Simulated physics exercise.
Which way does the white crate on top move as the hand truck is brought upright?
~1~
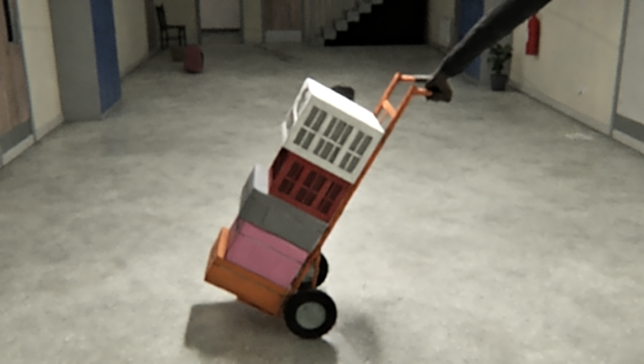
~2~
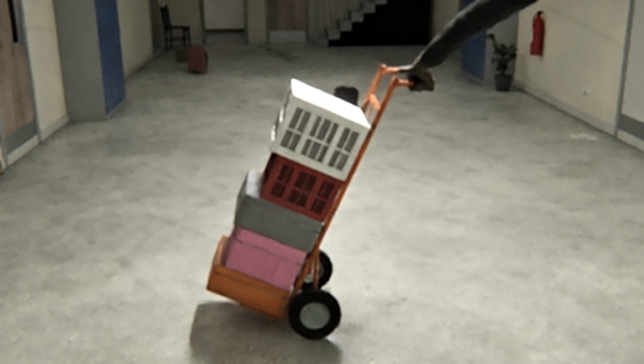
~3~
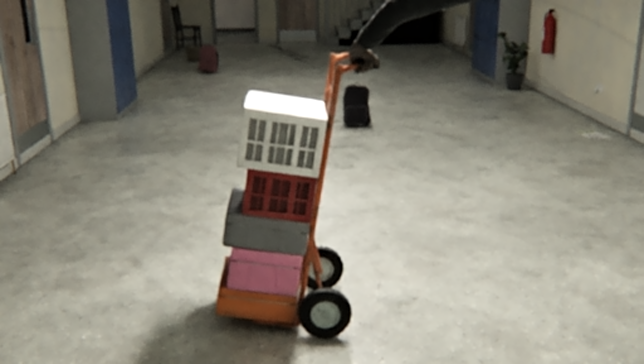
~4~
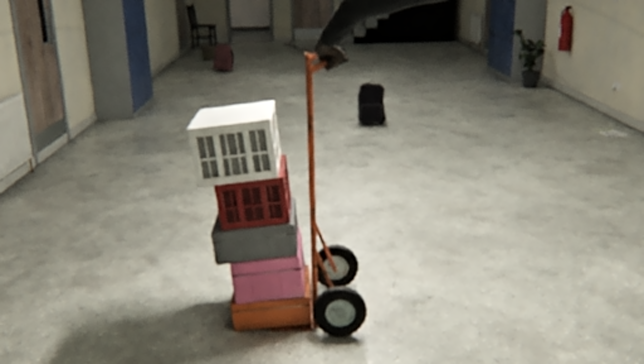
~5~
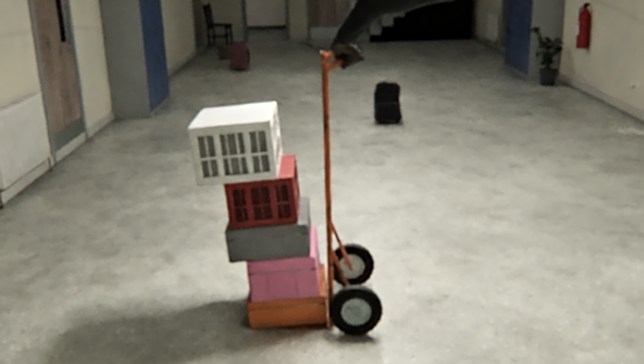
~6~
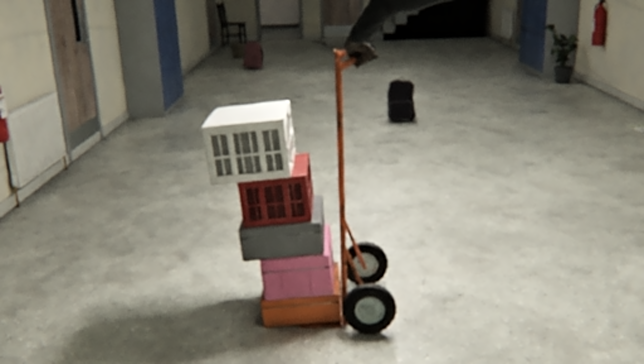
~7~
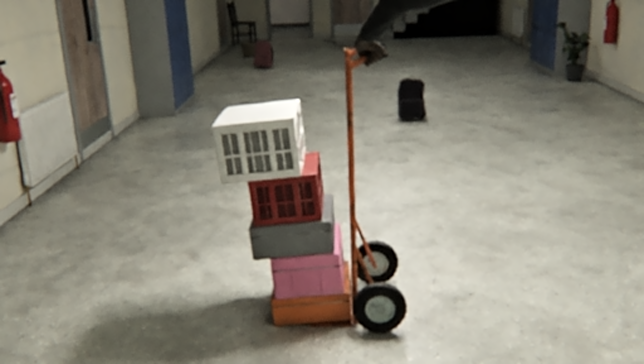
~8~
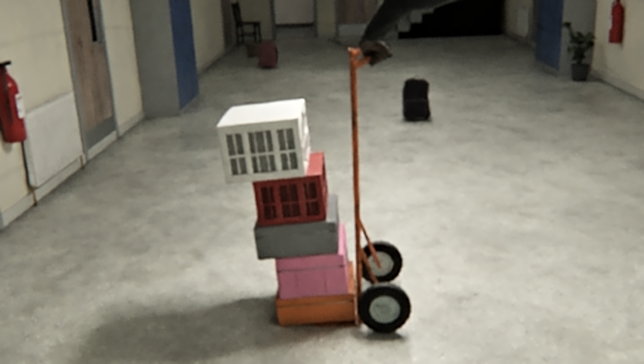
The white crate moves to the left as the hand truck swings upright.
An orange hand truck is swung upright by an arm, and its shifted stack stays standing.
